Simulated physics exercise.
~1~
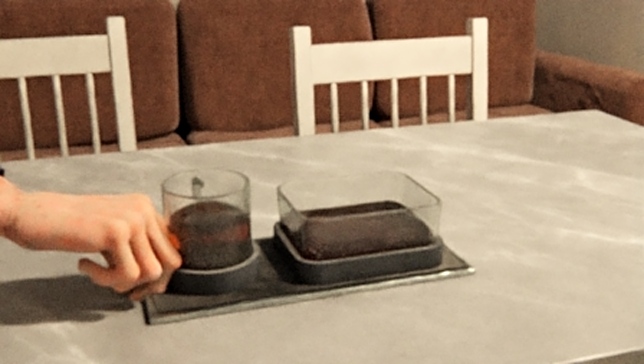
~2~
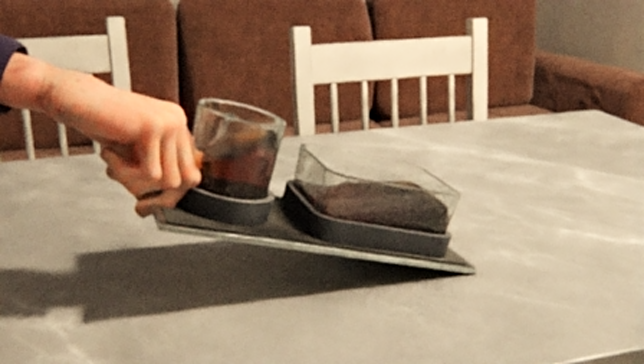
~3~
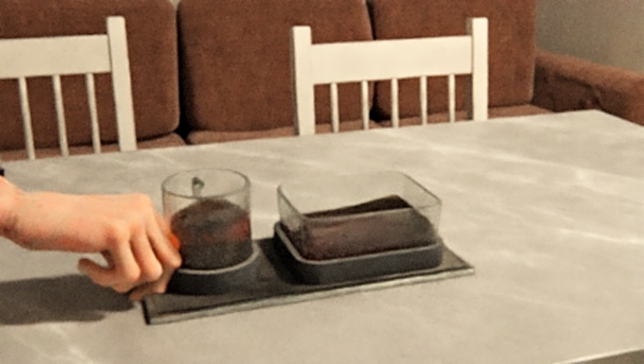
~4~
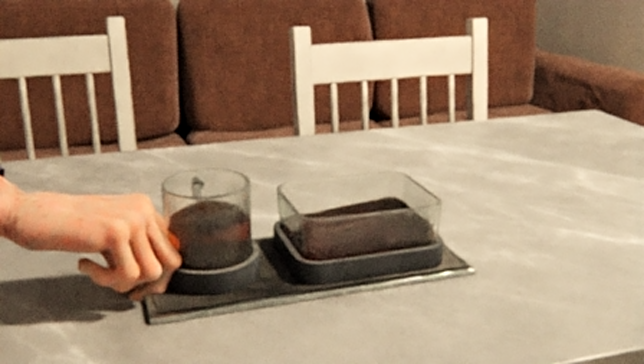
A hand lifting the left edge of a dark tray holding two clear containers of dark contents, then lowering it flat again.
